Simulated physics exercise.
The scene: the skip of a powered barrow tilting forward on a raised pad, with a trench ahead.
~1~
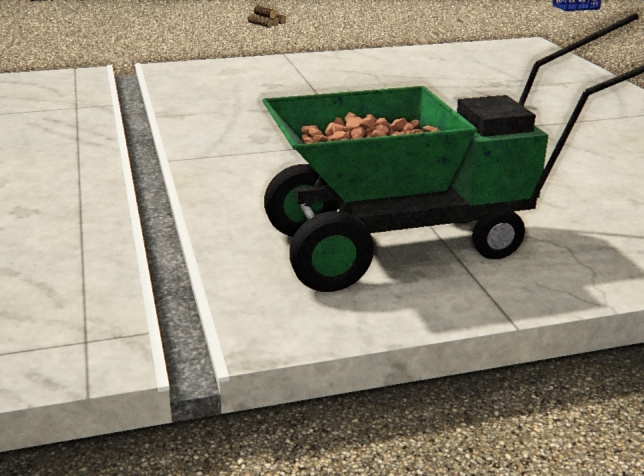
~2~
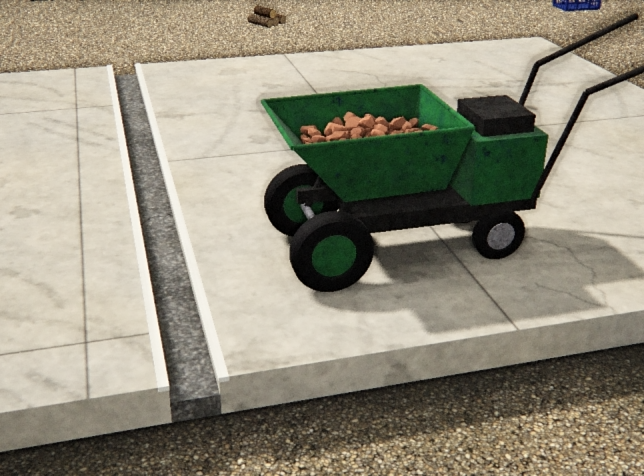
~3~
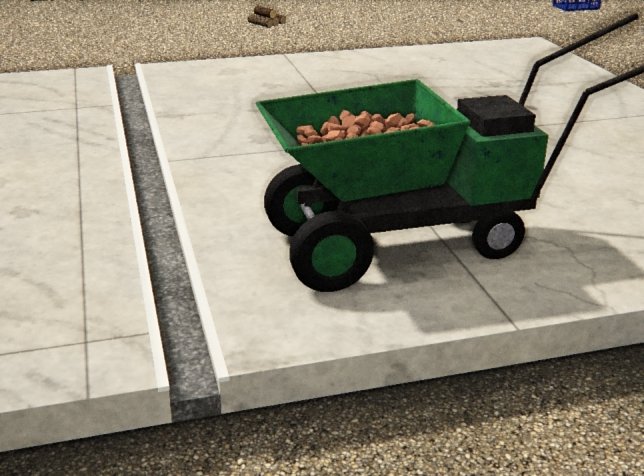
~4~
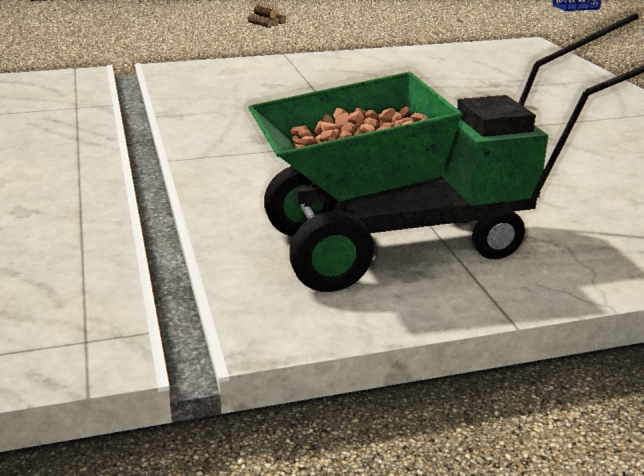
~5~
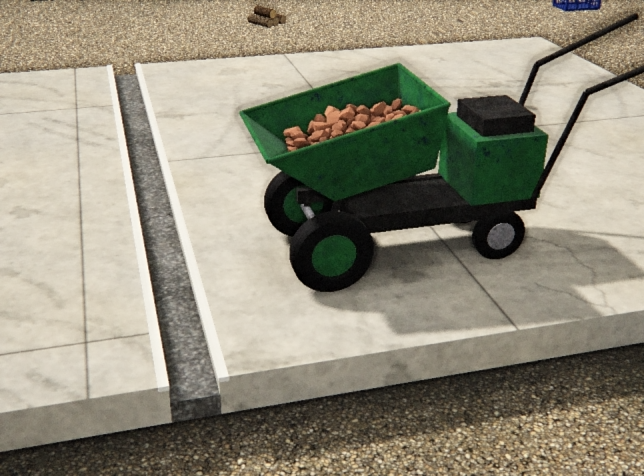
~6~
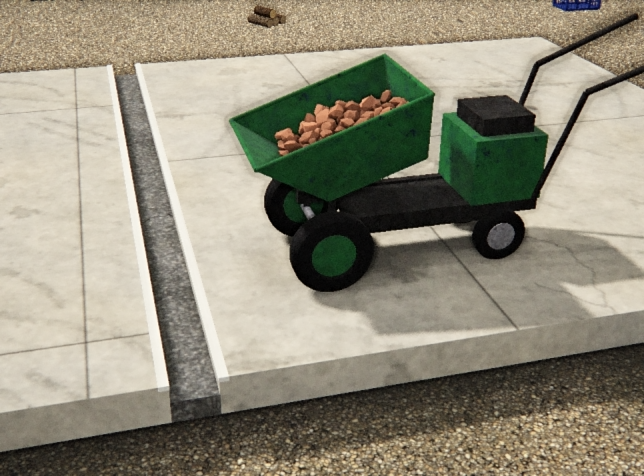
The green skip of a powered barrow, loaded with lumps of rubble, starts level and tilts forward to the left, its rear lifting from the frame while the wheels stay still on a raised pale pad beside a narrow trench.
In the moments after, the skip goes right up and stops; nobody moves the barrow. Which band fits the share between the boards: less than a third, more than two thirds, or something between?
The trench ends with from one third to two thirds of it.
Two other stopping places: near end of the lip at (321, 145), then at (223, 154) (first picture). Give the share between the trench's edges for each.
Near 40 % and 0 %.
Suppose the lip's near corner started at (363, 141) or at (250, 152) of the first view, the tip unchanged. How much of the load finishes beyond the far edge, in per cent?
The first gives 0 %, the second 70 %.
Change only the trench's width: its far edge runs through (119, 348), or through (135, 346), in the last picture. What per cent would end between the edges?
In turn 80 and 70 in a hundred.
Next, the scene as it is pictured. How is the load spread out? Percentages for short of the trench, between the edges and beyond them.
About: Short 5, between 50, beyond 20 per cent.
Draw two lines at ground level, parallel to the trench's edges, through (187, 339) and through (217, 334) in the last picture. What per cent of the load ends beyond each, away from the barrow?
Roughly 50 per cent, and 80 per cent.
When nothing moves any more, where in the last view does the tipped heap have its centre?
Near (166, 278).
Soon after the last picture, skip tipped steeply; all in the skip.
A little later, skip tipped right over; most in the skip; a stray few short of the trench; about a quarter in or heaped over the trench; a stray few beyond it.
Later still, skip tipped right over; about a quarter in the skip; a stray few short of the trench; about half in or heaped over the trench; about a quarter beyond it.
By the end, skip tipped right over; about a quarter in the skip; a stray few short of the trench; about half in or heaped over the trench; about a quarter beyond it.
